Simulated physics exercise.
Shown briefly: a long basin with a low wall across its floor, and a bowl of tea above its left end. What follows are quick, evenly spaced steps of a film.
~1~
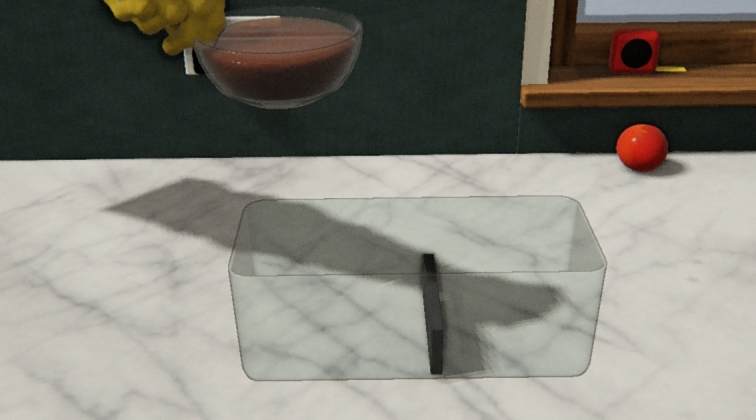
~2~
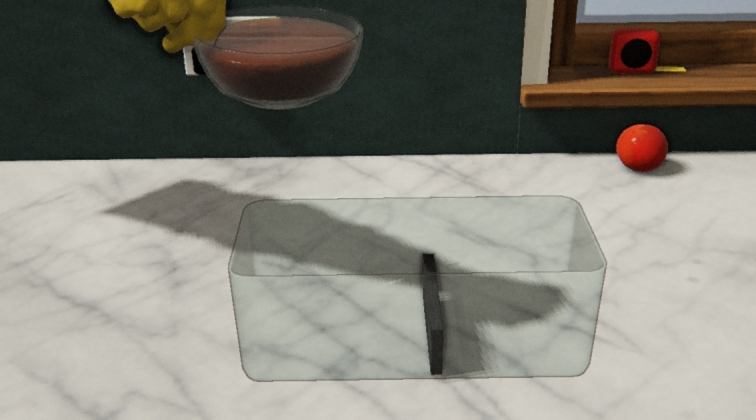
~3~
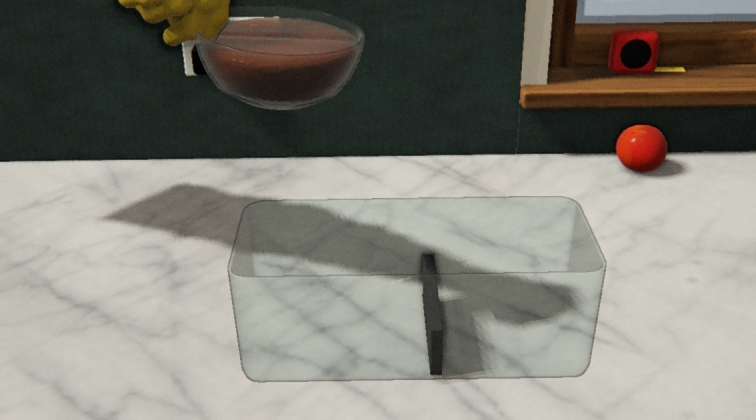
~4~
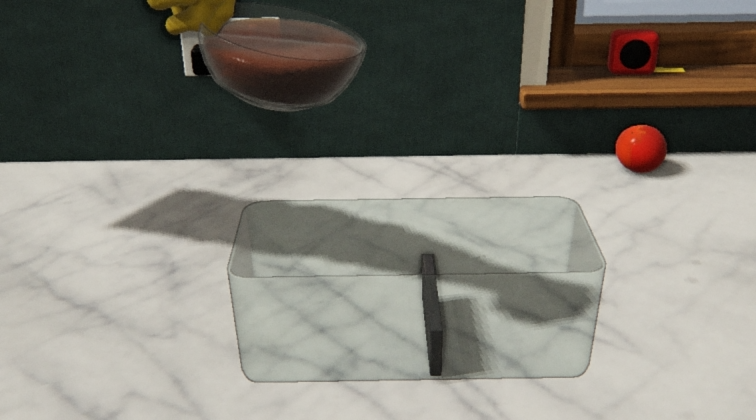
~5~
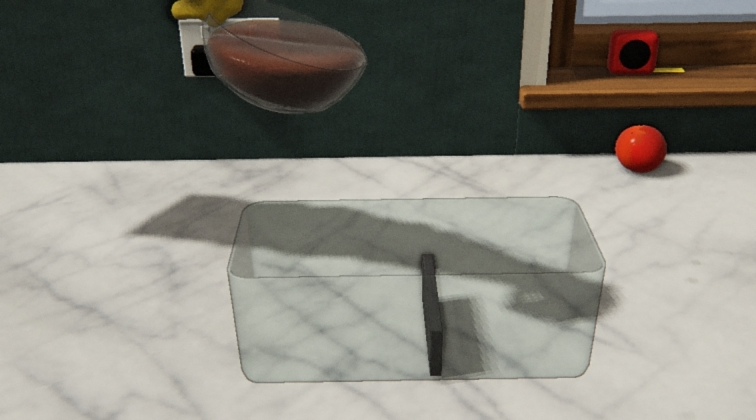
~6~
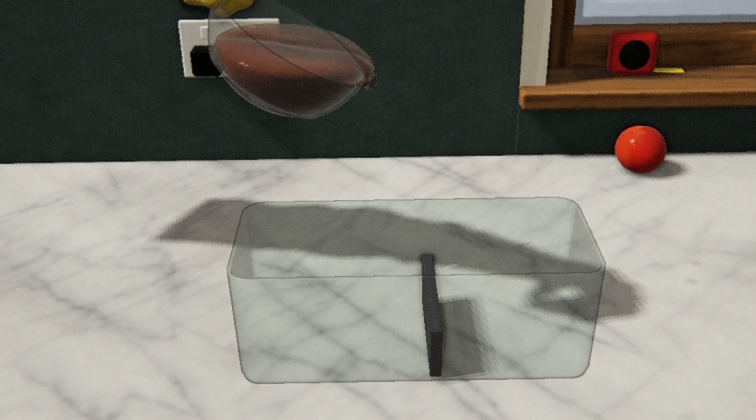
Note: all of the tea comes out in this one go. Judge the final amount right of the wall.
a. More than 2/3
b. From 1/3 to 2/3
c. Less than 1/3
From 1/3 to 2/3 (b).
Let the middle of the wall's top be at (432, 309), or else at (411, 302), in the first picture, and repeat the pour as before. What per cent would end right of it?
50 per cent first, then 70 per cent.
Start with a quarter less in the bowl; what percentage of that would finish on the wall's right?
About 30 parts in a hundred, give or take.
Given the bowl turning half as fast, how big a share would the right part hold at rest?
I'd estimate some 60 percent.
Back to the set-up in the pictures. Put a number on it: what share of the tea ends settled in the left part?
Around 55 %.
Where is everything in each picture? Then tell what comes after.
In the first frame, it leans 0°; its right rim is at (361, 29); the tea meets the walls at (199, 38) and (358, 36); the long basin's rim runs from (238, 237) to (591, 232); the wall's top is at (433, 290).
In the second frame, it leans 1°; its right rim is at (361, 31); the tea meets the walls at (200, 37) and (358, 37).
In the third frame, it leans 6°; its right rim is at (363, 38); the tea meets the walls at (203, 35) and (360, 40).
In the fourth frame, it leans 13°; its right rim is at (365, 49); the tea meets the walls at (205, 34) and (361, 45).
In the fifth frame, it leans 22°; its right rim is at (365, 62); the tea meets the walls at (209, 33) and (362, 53); 2 per cent is over the edge.
In the sixth frame, it leans 32°; its right rim is at (363, 78); the tea meets the walls at (215, 38) and (352, 60); 9 per cent is over the edge.
A moment on, the bowl is tipped on its side and 10 per cent is still to pour, 11 is left of the wall and 24 right of it.
Next, the bowl is tipped right over and 0 per cent is still to pour, 49 is left of the wall and 46 right of it.
Then the bowl is tipped right over and 0 per cent is still to pour, 53 is left of the wall and 44 right of it.
Later the bowl is tipped right over and 0 per cent is still to pour, 53 is left of the wall and 45 right of it.
In the end 53 per cent lies left of the wall, 45 right of it and 2 outside.
